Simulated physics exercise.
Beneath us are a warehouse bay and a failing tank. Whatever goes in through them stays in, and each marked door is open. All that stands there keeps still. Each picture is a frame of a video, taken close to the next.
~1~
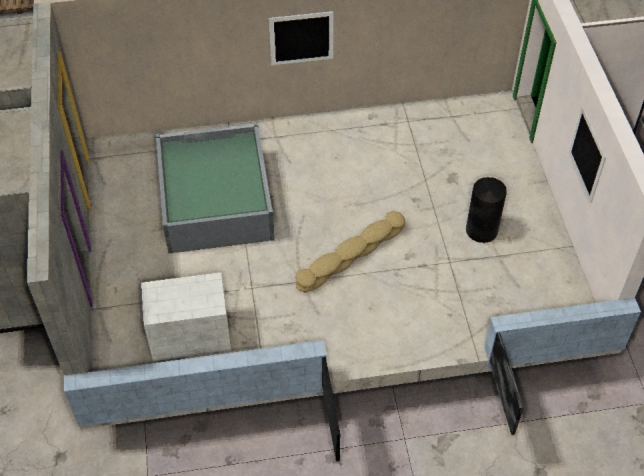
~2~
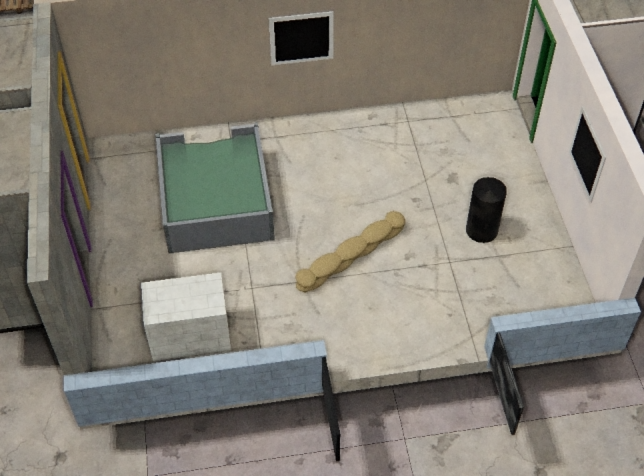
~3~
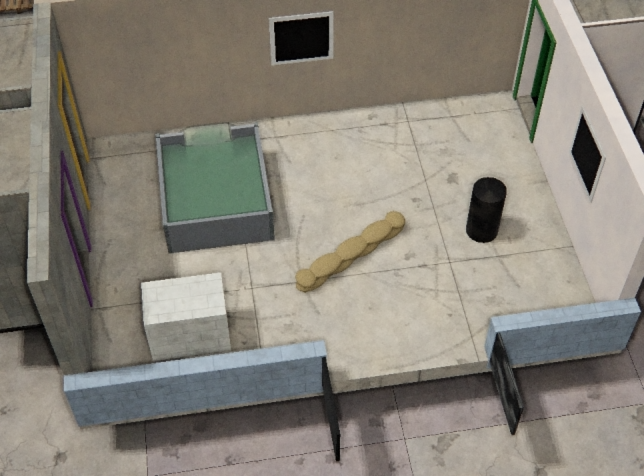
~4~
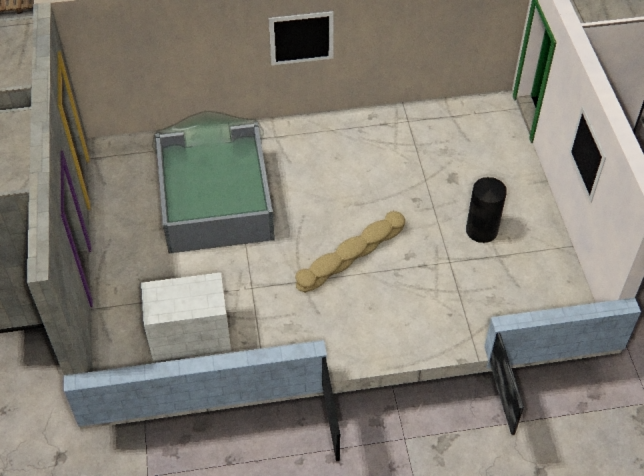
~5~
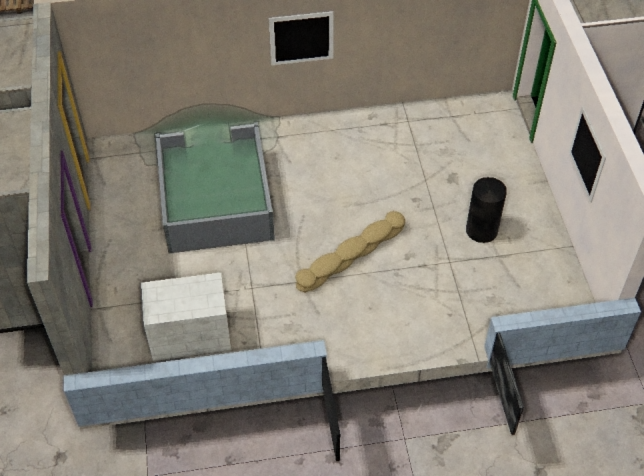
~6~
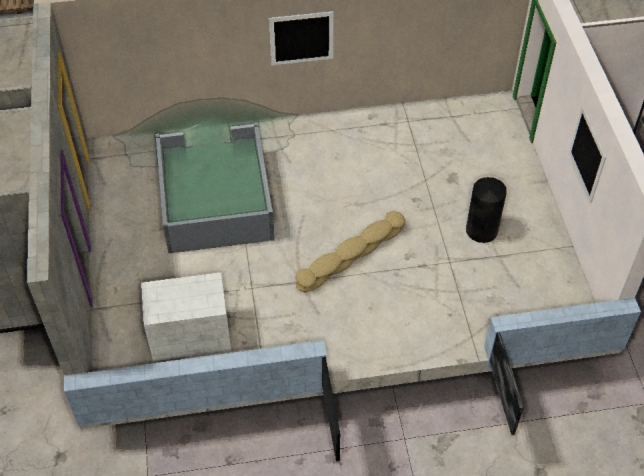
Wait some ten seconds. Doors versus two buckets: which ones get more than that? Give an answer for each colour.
Result: The purple door is going to be at or under the line. The yellow door is going to be at or under the line. The green door is going to be at or under the line.
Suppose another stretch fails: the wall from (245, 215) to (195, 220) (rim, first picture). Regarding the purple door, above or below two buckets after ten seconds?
The purple one tops the limit.
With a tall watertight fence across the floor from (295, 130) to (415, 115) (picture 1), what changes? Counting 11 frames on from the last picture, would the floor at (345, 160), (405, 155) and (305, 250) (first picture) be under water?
The first is inundated, the second still bare and the third still bare.
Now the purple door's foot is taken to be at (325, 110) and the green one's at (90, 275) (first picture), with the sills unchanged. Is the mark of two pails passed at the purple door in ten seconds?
Result: Purple one remains below.
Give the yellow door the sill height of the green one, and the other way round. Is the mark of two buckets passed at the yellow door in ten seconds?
Result - yellow crosses the line.
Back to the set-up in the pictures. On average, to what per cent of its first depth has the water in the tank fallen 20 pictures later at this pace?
40 percent or thereabouts.
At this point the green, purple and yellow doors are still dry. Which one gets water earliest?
The door marked yellow.
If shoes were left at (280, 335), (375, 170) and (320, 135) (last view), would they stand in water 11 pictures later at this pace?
First spot not wet, second soaked, third soaked.
A moment on, water covers 15 % of the floor; the purple door not reached, the yellow door wet at the sill, nothing in, the green door not reached.
Next, water covers 30 % of the floor; the purple door wet at the sill, nothing in, the yellow door wet at the sill, nothing in, the green door not reached.
Then, water covers 55 % of the floor; the purple door wet at the sill, nothing in, the yellow door under two buckets in, the green door under two buckets in.
Later, water covers 75 % of the floor; the purple door wet at the sill, nothing in, the yellow door under two buckets in, the green door under two buckets in.
In the end, water covers 95 % of the floor; the purple door under two buckets in, the yellow door under two buckets in, the green door under two buckets in.
